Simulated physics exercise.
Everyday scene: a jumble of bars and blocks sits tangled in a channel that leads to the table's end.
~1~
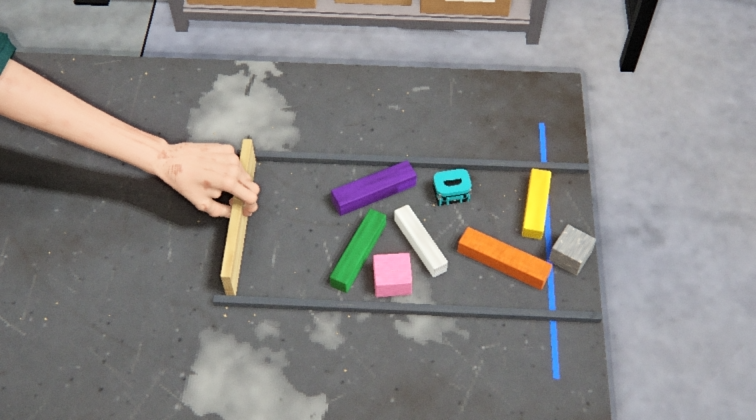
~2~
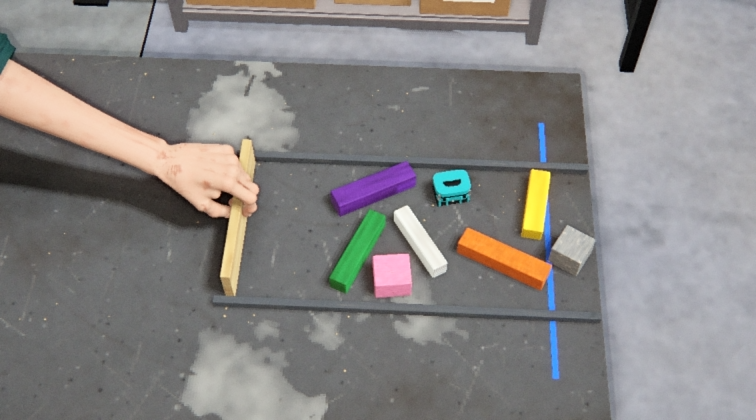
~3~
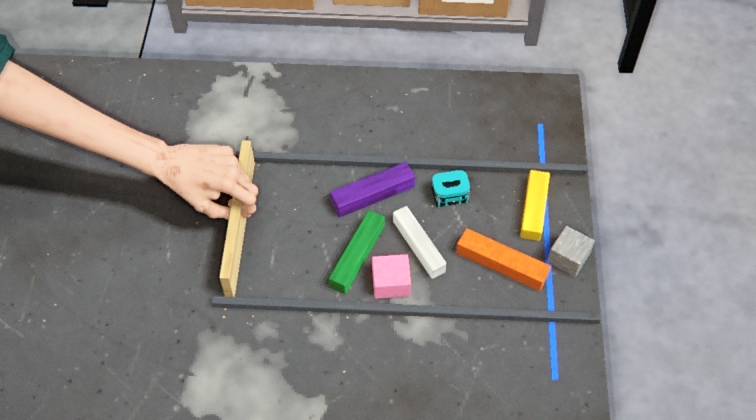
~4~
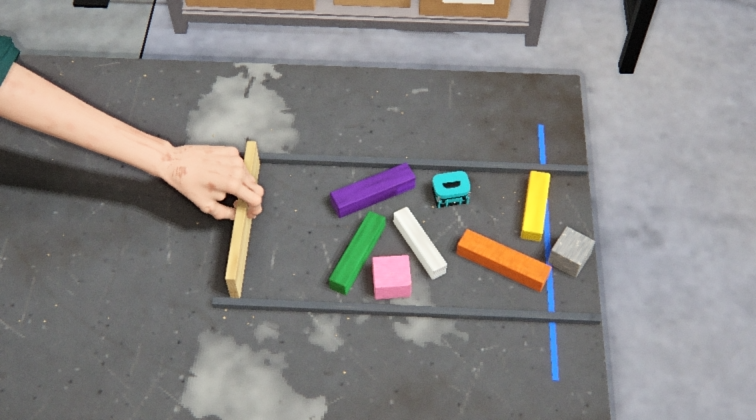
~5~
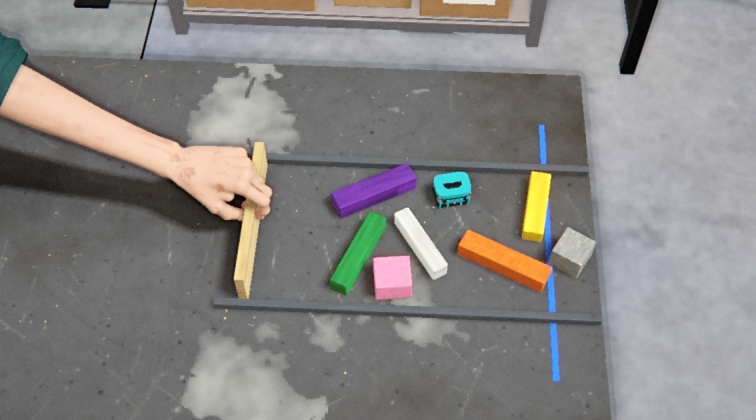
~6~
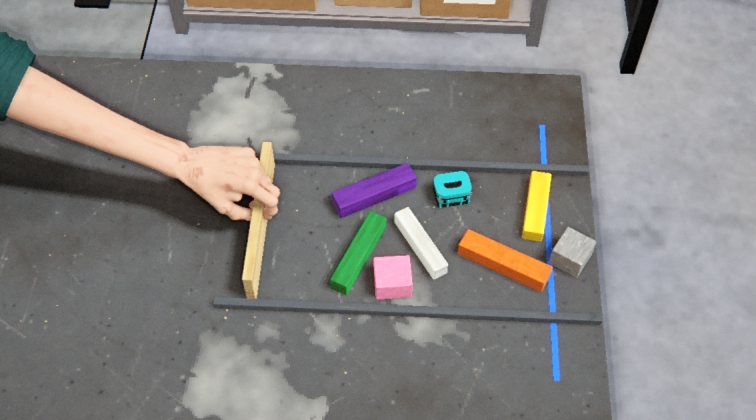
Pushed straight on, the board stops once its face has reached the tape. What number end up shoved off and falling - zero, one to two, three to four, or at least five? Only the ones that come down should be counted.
The count is three to four.
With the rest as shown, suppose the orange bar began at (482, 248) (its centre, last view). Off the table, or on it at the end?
It simply slips off.
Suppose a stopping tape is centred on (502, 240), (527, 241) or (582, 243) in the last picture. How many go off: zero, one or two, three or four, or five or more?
So, tape by tape, it's either one or two, then three or four, then 5 or more.
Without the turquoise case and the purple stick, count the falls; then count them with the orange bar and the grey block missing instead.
You'd count 2 the first time and 2 the second time.
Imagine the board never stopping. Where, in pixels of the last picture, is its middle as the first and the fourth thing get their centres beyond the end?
At (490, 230) for the first, at (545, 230) for the fourth.
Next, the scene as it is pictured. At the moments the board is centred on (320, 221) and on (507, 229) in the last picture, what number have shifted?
Counts: 0 / 8.
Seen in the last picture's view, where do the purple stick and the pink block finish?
One is at about (586, 192), the other at about (591, 290).
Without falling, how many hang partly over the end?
The answer comes to 3.
A little later, none off yet; grey block at rest near (572, 252); yellow stick at rest near (537, 206); orange bar at rest near (504, 261).
Next, none off yet; grey block at rest near (573, 252); yellow stick shifted a little near (549, 207); orange bar shifted a little near (539, 259).
When it is over, the number that fall off is three or four; down, turquoise case, orange bar, yellow stick and grey block.
